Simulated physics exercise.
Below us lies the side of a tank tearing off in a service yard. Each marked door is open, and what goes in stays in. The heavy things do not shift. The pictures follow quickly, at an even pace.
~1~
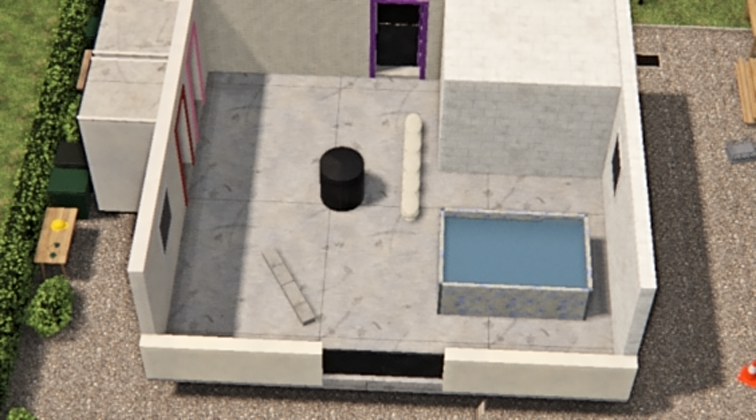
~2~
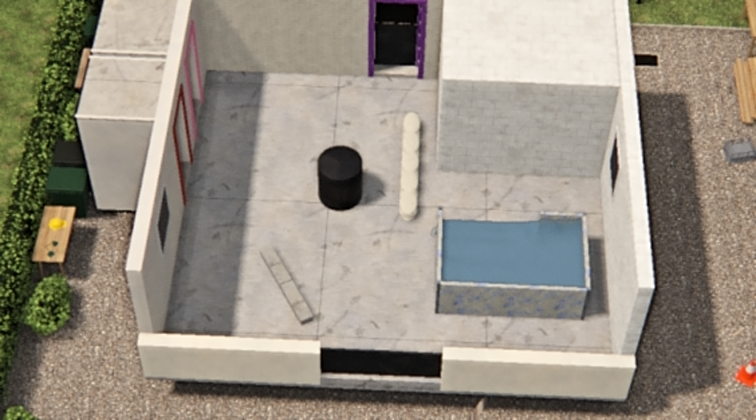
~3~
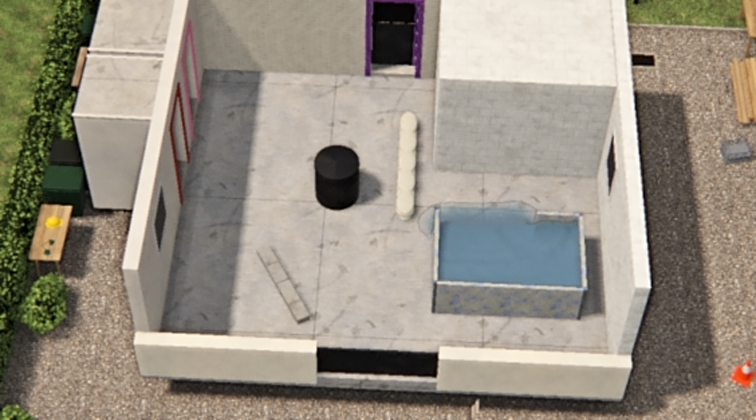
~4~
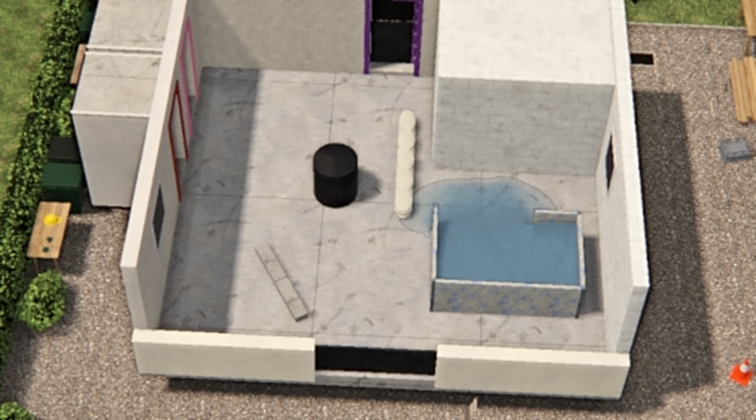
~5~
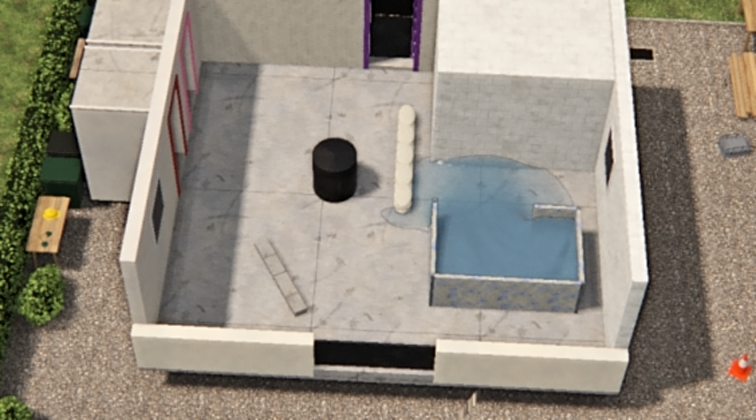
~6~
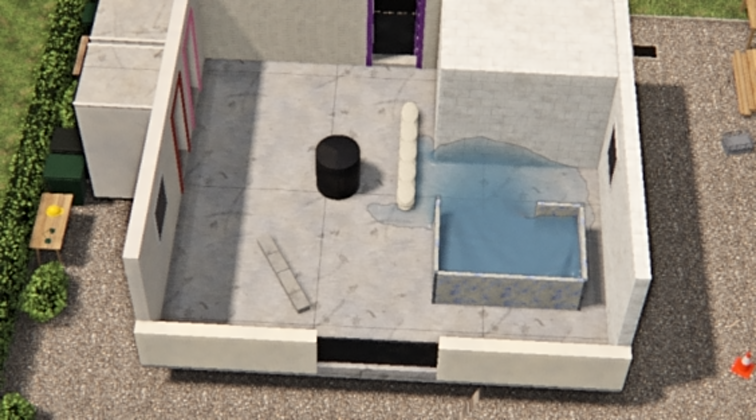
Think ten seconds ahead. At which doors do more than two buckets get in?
The pink door admits no more than that; the purple door lets in a lot; the red door admits no more than that.
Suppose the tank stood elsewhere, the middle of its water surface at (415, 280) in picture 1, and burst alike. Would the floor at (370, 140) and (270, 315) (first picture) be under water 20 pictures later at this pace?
As listed: Wet, free of water.
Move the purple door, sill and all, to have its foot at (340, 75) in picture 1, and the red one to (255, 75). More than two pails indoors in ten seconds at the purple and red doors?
In short: The purple door lets less in, the red door keeps below it.
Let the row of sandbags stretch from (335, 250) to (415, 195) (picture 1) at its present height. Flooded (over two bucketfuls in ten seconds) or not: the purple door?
One by one: The purple one holds.
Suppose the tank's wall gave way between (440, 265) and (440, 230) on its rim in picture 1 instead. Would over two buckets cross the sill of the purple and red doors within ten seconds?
Purple door lets less in, red door takes more.
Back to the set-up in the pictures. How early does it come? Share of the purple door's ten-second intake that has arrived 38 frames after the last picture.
Near 100 in a hundred.
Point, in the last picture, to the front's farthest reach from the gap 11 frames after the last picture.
Close to (345, 68).
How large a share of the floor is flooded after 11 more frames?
Near 35 in a hundred.
A moment on, water covers 15 % of the floor; the pink door not reached, the purple door not reached, the red door not reached.
Next, water covers 35 % of the floor; the pink door not reached, the purple door under two buckets in, the red door not reached.
Then, water covers 60 % of the floor; the pink door not reached, the purple door far over two buckets in, the red door not reached.
Later, water covers 85 % of the floor; the pink door wet at the sill, nothing in, the purple door far over two buckets in, the red door wet at the sill, nothing in.
In the end, water covers 95 % of the floor; the pink door wet at the sill, nothing in, the purple door far over two buckets in, the red door wet at the sill, nothing in.
